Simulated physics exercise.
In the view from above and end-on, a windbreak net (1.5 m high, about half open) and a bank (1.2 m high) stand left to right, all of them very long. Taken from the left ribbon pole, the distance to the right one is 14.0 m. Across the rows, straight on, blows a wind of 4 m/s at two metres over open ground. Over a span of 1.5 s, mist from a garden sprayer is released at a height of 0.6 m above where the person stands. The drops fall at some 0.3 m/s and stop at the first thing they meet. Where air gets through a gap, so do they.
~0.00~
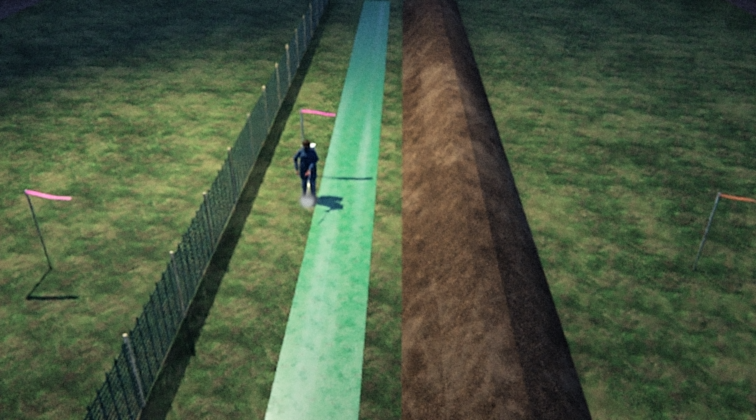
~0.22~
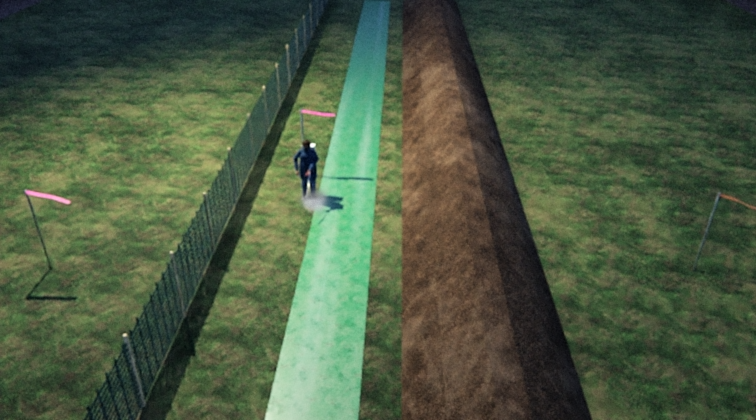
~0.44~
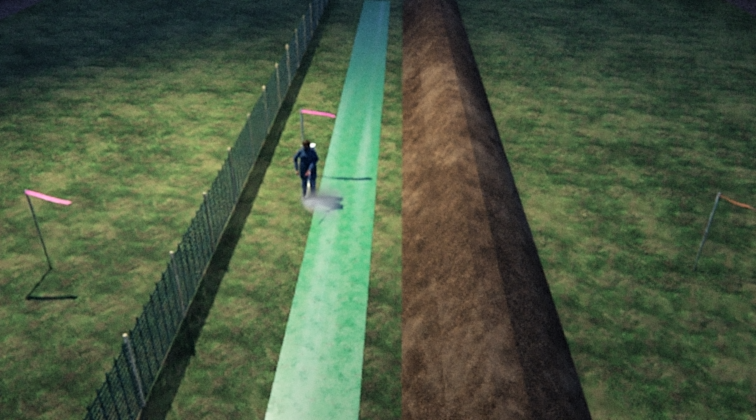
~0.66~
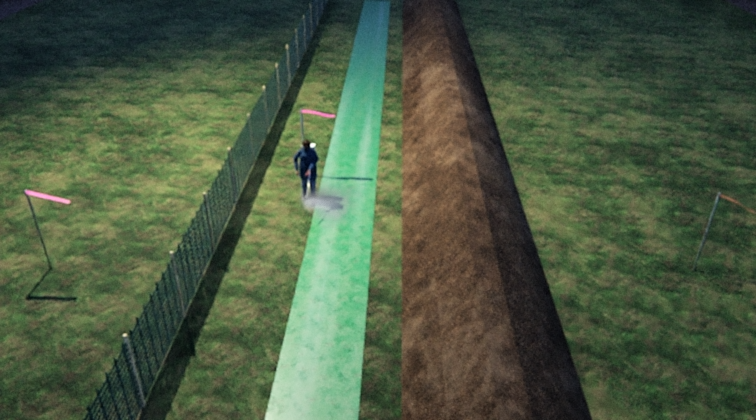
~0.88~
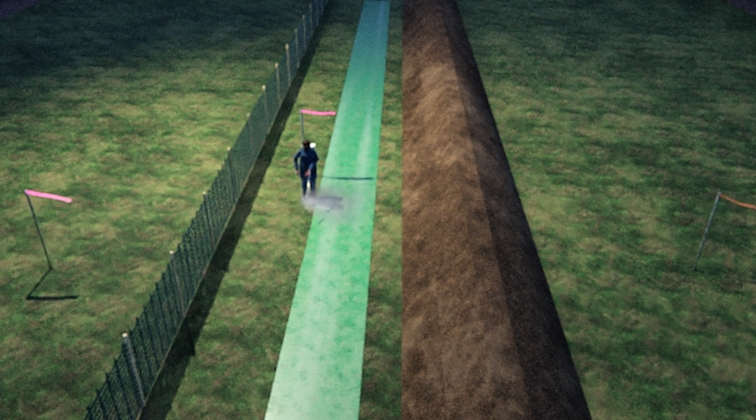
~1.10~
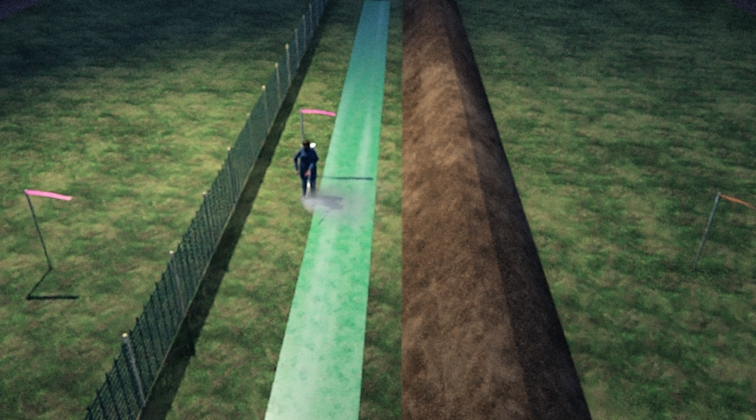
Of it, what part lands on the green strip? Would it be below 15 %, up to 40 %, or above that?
I would say between 15 and 40 %.
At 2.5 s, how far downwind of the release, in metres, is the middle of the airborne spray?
Reading: Near 2.0 m.
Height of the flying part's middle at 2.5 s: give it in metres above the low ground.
Roughly 0.6 m up.
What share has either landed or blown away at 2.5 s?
I'd put it close to 25 %.
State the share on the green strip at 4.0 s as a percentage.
Estimate: Around 30 %.
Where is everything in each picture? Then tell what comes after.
The first frame shows the left ribbon ends at (71, 199), leaning 80 degrees to the right, the spray in the air spans x = 305 to 310 around y = 200 and it comes from (307, 198).
The second frame shows the spray in the air spans x = 305 to 325 around y = 200 and the green one passes (337, 258).
The third frame shows the inner ribbon ends at (335, 117), leaning 80 degrees to the right, the spray in the air spans x = 305 to 335 around y = 200 and the top of the windbreak net crosses (222, 164).
The fourth frame shows the left ribbon ends at (70, 202), leaning 80 degrees to the right, the spray in the air spans x = 305 to 350 around y = 200 and the green one passes (346, 201).
The fifth frame shows the spray in the air spans x = 305 to 360 around y = 200.
The sixth frame shows the inner ribbon ends at (335, 115), leaning 85 degrees to the right, the spray in the air spans x = 305 to 370 around y = 200 and the top of the windbreak net crosses (222, 164).
After 2.5 s, 74 % is in the air or yet to come; 21 % lies on the green strip; the middle of what still flies is 0.7 m above the low ground, near (382, 199).
After 4.0 s, 47 % is in the air or yet to come; 30 % lies on the green strip; the middle of what still flies is 1.4 m above the low ground, near (490, 176).
After 8.0 s, 25 % is in the air or yet to come; 30 % lies on the green strip.
After 20.0 s, 0 % is in the air or yet to come; 30 % lies on the green strip.
After 45.0 s, 0 % is in the air or yet to come; 30 % lies on the green strip.
